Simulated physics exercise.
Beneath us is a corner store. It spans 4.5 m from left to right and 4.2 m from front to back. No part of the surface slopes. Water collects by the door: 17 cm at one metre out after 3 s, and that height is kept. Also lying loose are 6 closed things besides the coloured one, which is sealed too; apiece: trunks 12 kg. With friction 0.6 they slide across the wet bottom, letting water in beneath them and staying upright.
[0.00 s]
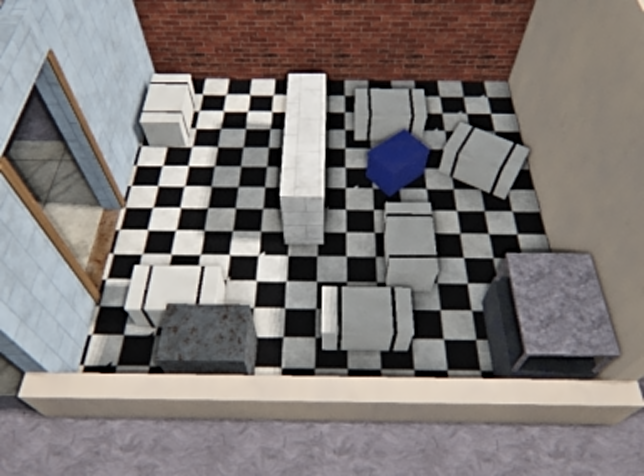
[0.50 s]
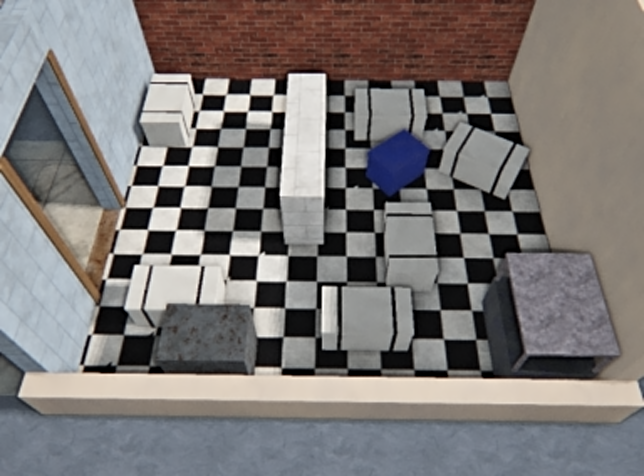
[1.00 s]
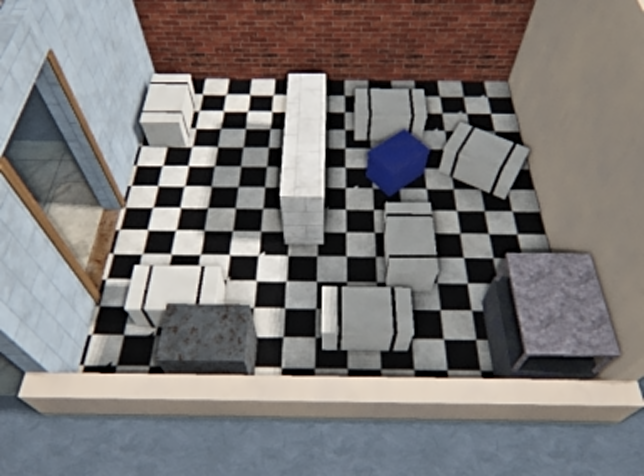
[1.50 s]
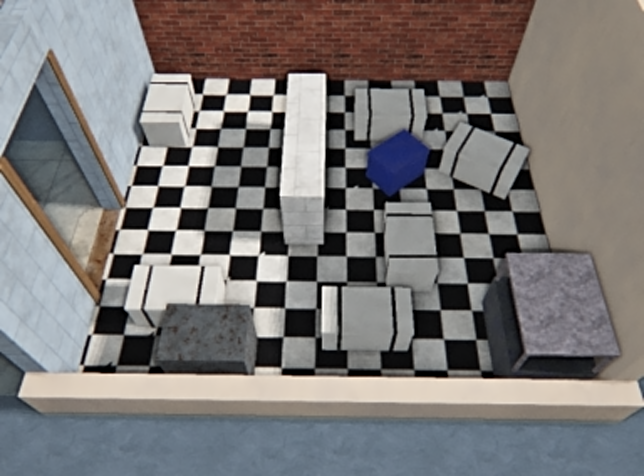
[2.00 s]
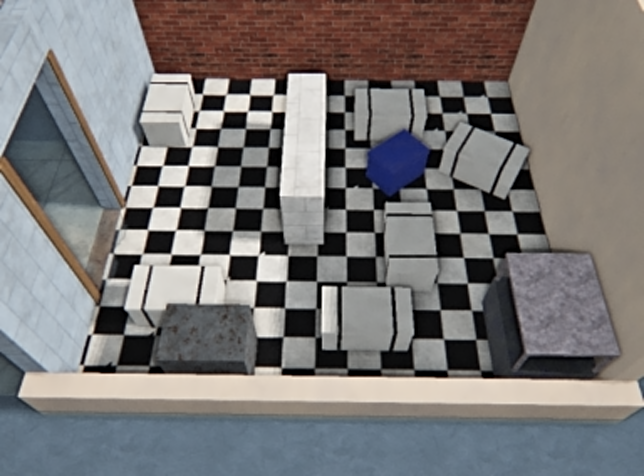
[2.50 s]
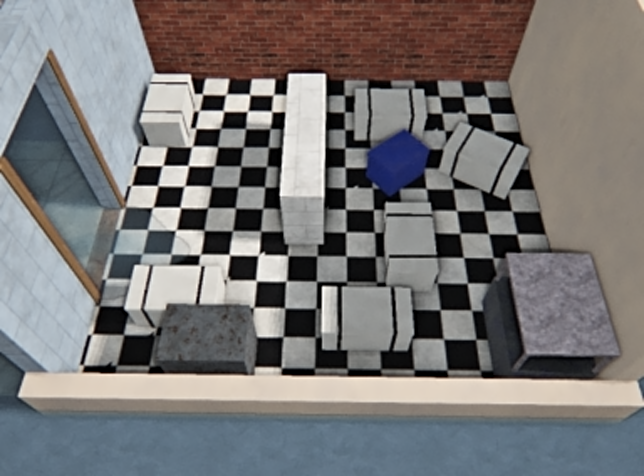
A long white shelf-like block stands on the black-and-white checkered floor of a small shop, seen from high above the front wall. A blue chest sits right of it among pale banded boxes, with dark grey blocks near the front corners and a doorway at left. Outside, the ground turns from grey to bluish, then a thin sheet of water spreads inside the doorway, while the objects and camera stay still.
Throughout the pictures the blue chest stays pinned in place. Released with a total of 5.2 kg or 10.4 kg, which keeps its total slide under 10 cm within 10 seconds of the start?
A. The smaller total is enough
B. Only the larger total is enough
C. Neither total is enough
(A) The smaller total is enough.
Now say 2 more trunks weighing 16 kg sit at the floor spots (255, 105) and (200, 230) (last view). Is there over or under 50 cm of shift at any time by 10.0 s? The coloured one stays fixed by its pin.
Respectively, not exceeded and exceeded.
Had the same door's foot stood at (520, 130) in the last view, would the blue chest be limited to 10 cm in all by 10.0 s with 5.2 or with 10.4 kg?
In that case neither load is enough.
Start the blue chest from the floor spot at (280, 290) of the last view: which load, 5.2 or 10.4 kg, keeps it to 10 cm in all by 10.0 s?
No load works.
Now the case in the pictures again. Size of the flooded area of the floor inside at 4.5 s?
About 6.0 m2.
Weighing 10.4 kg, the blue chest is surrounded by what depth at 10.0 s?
Depth: Approx. 3 cm.
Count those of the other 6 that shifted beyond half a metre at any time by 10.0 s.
Answer: 2.
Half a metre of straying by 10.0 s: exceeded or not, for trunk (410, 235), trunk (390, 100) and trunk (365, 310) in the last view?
Well, that's beyond half a metre, below half a metre, and beyond half a metre.
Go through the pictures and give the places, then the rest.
The blue chest at (399, 151), on the bottom; water covers 0.0 m2; 0 of 7 have shifted, in the first picture.
The blue chest at (399, 151) rests on the ground; 0.0 m2 under water; 0 of 7 have shifted, in the second picture.
The blue chest at (399, 151), on the bottom; water covers 0.0 m2; 0 of 7 have shifted, in the third picture.
The blue chest at (399, 151), on the bottom; 0.0 m2 under water; 0 of 7 have shifted, in the fourth picture.
The blue chest at (399, 151), on the bottom; 0.0 m2 under water; 0 of 7 have shifted, in the fifth picture.
The blue chest at (399, 151), on the bottom; 0.5 m2 under water; 0 of 7 have shifted, in the sixth picture.
After 3.5 s the blue chest would be 0 cm from its start with 5.2 kg and 0 cm from its start with 10.4 kg; 0 cm of water round it then.
After 4.5 s the blue chest would be 0 cm from its start with 5.2 kg and 0 cm from its start with 10.4 kg; 0 cm of water round it then.
After 7.0 s the blue chest would be 0 cm from its start with 5.2 kg and 0 cm from its start with 10.4 kg; 1 cm of water round it then.
After 10.0 s the blue chest would be 2 cm from its start with 5.2 kg and 0 cm from its start with 10.4 kg; 3 cm of water round it then.
